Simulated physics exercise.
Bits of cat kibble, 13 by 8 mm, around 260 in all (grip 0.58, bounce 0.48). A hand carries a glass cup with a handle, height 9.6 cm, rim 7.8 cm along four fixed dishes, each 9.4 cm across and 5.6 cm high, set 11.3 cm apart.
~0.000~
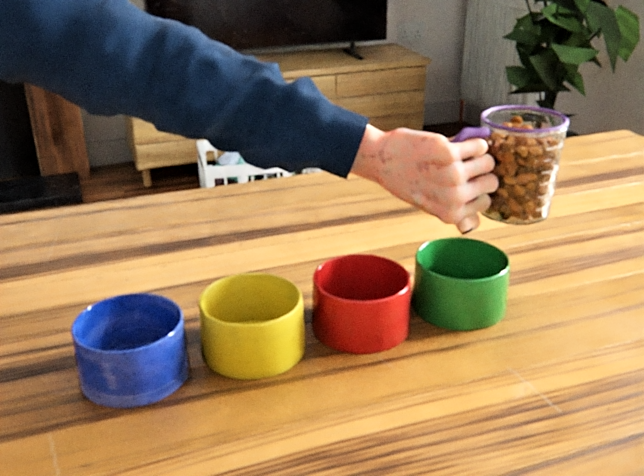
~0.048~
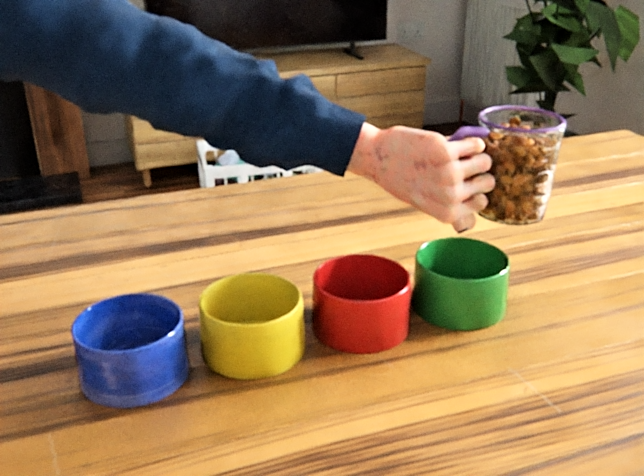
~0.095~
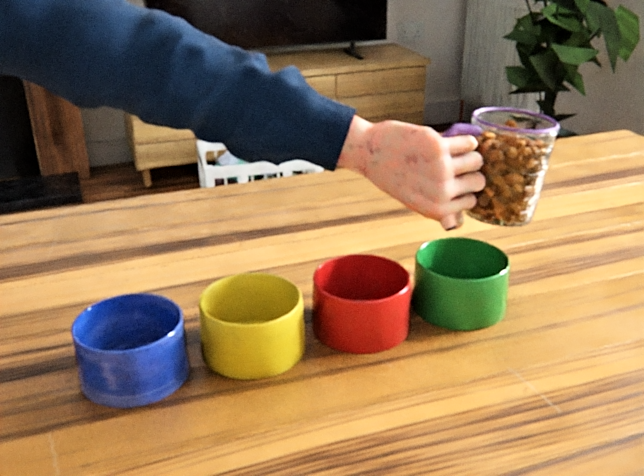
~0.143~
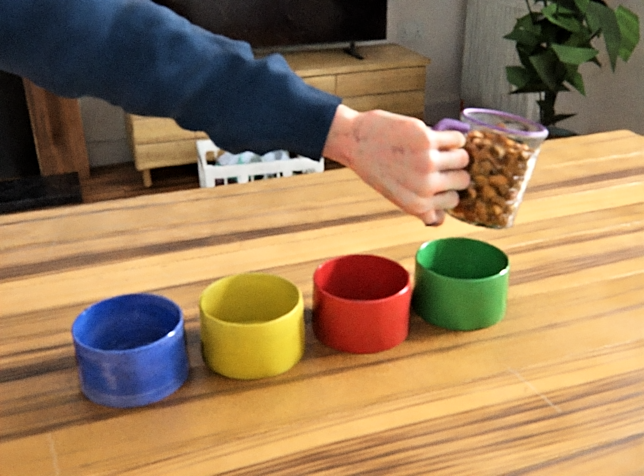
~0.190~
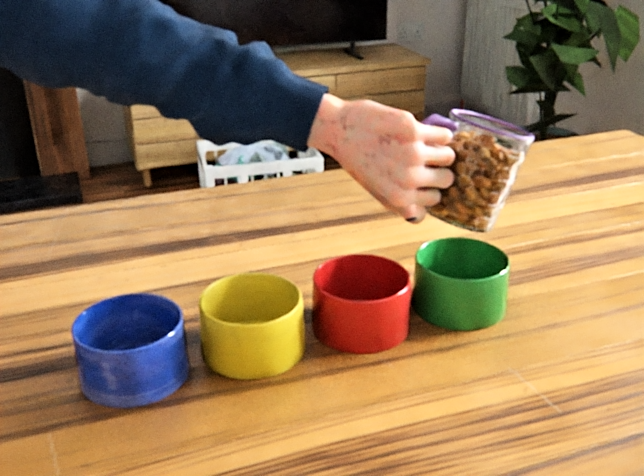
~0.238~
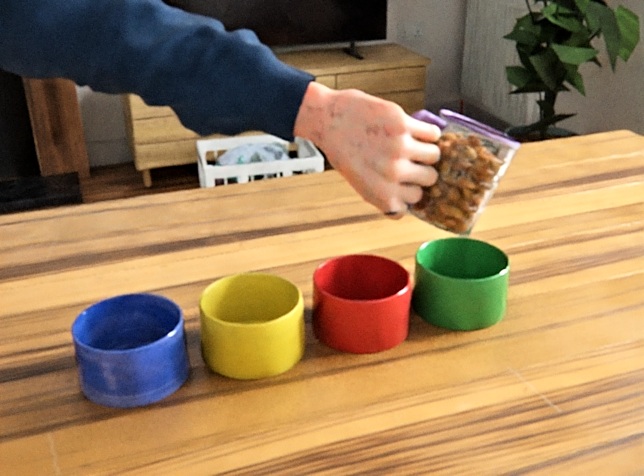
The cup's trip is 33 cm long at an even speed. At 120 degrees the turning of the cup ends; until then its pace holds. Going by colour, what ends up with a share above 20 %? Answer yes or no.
Red dish: No; blue dish: No; green dish: No; yellow dish: Yes; on the counter: No.
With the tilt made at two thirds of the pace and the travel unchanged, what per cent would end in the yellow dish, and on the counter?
Then: Yellow 100, counter 0.
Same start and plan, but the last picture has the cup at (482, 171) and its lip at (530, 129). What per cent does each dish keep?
Red 10, blue 0, green 0, yellow 90.
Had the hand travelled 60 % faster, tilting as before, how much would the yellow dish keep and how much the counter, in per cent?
Yellow 100; counter 0.
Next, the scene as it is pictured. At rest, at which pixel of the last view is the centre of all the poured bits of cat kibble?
Around (258, 321).
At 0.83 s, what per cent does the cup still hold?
Some 90 per cent of the load.
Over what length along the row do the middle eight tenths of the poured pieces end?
About 6 cm.
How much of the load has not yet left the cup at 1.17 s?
About 50 per cent.
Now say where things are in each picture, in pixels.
Cup at (518, 166), tilt 0 degrees, lip at (558, 114), moved 0.0 cm; middle of the pieces at (517, 168); green dish at (462, 258); red dish at (362, 277); yellow dish at (251, 298); blue dish at (128, 321), in the first picture.
Cup at (515, 166), tilt 1 degrees, lip at (556, 116), moved 0.4 cm; middle of the pieces at (514, 169), in the second picture.
Cup at (506, 167), tilt 5 degrees, lip at (549, 119), moved 1.4 cm; middle of the pieces at (505, 170), in the third picture.
Cup at (491, 170), tilt 11 degrees, lip at (537, 125), moved 3.2 cm; middle of the pieces at (489, 172), in the fourth picture.
Cup at (475, 172), tilt 17 degrees, lip at (524, 132), moved 5.0 cm; middle of the pieces at (473, 174), in the fifth picture.
Cup at (458, 175), tilt 24 degrees, lip at (510, 140), moved 6.8 cm; middle of the pieces at (457, 176); green dish at (462, 258); red dish at (362, 277); yellow dish at (251, 298); blue dish at (128, 321). The cup turns about 135 degrees a second and travels 38 cm a second, in the sixth picture.
Then, at 0.59 s, tilt 70 degrees; cup holds 100 %.
After 0.83 s, tilt 102 degrees; cup holds 90 %.
After 1.17 s, tilt 120 degrees; cup holds 50 %, yellow 45 %.
By 2.1 s all is still; red 0 %, blue 0 %, green 0 %, yellow 95 %, counter 5 %.
